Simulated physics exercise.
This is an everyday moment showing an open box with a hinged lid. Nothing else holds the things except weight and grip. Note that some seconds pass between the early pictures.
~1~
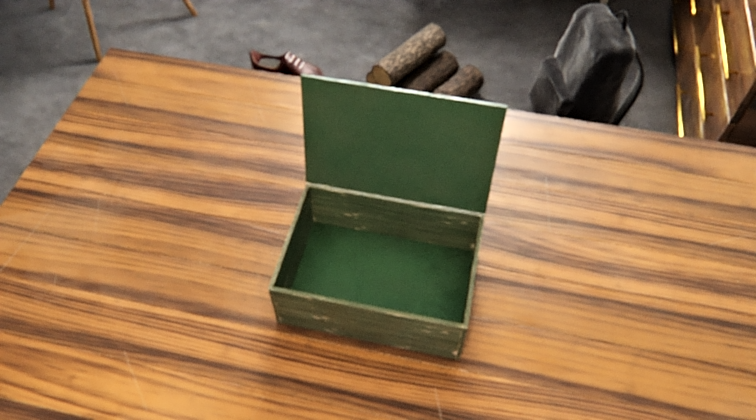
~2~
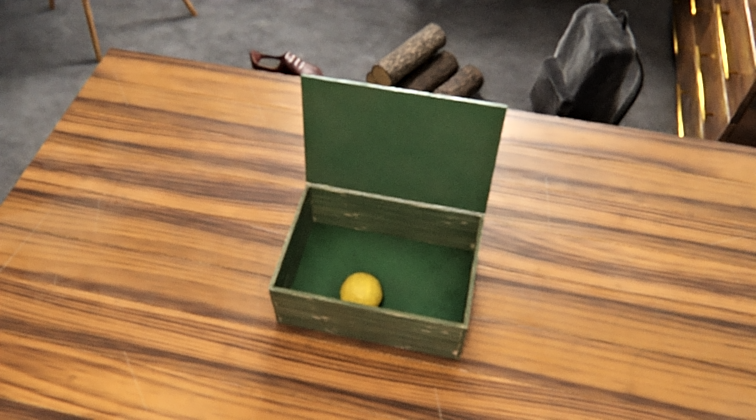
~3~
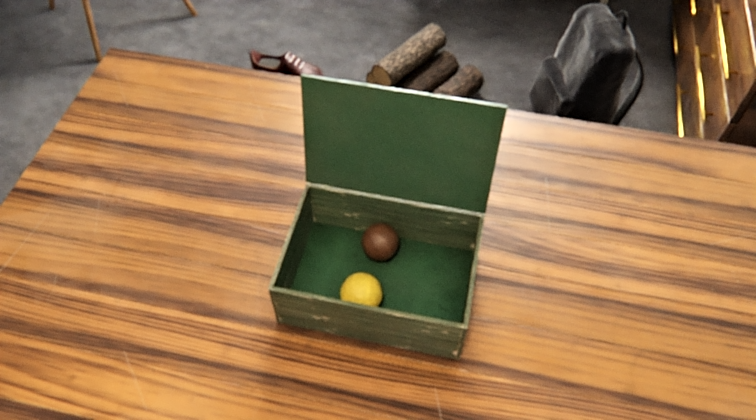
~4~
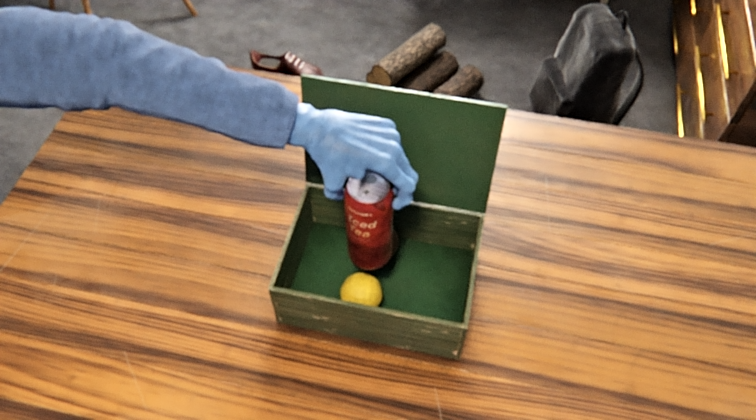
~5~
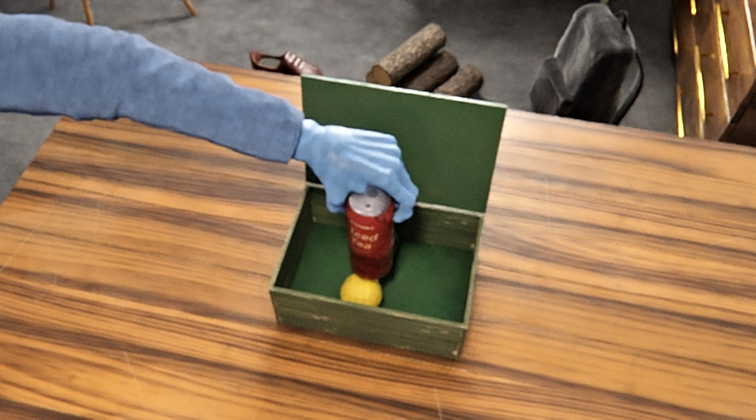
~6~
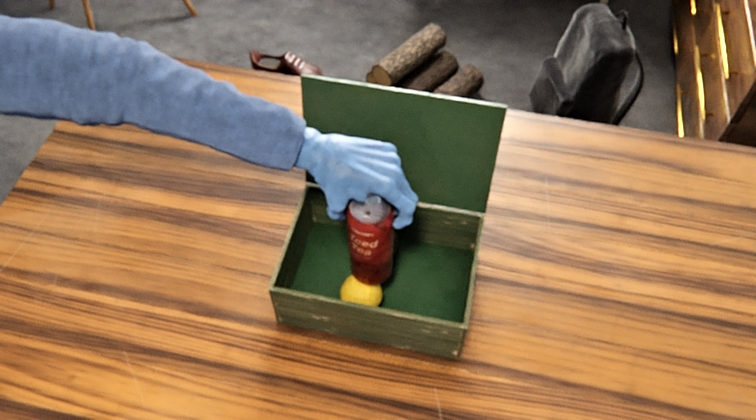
Yellow ball, then brown ball, appearing in an open green box before a blue-gloved hand lowers a red can inside, still gripping it.
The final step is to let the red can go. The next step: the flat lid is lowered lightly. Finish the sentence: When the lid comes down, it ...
When the lid comes down, it meets the rim.
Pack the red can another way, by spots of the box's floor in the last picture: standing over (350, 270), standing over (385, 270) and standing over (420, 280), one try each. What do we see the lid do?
The first time the lid can't shut, the second time it goes down fully, and the third time it can't shut.
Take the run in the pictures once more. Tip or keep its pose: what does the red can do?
Looking at the last picture, it sits at an angle.
Then, 0.40 s past the last view, red can rocked 57° from its first pose near (397, 246); yellow lemon displaced a little.
Then, 1.10 s past the last view, lid starting down; red can on its side near (407, 267); yellow lemon displaced about its own width.
Then, 1.60 s past the last view, lid 57° above the rim; red can on its side near (407, 267); yellow lemon displaced about its own width.
Then, 2.00 s past the last view, lid 14° above the rim; red can on its side near (406, 267); yellow lemon displaced about its own width.
Finally, lid shut; down or leaning hard in the box, red can; moved from the start, yellow lemon; brown lemon still in place. Final places as the last picture's camera would see them, red can near (406, 267).
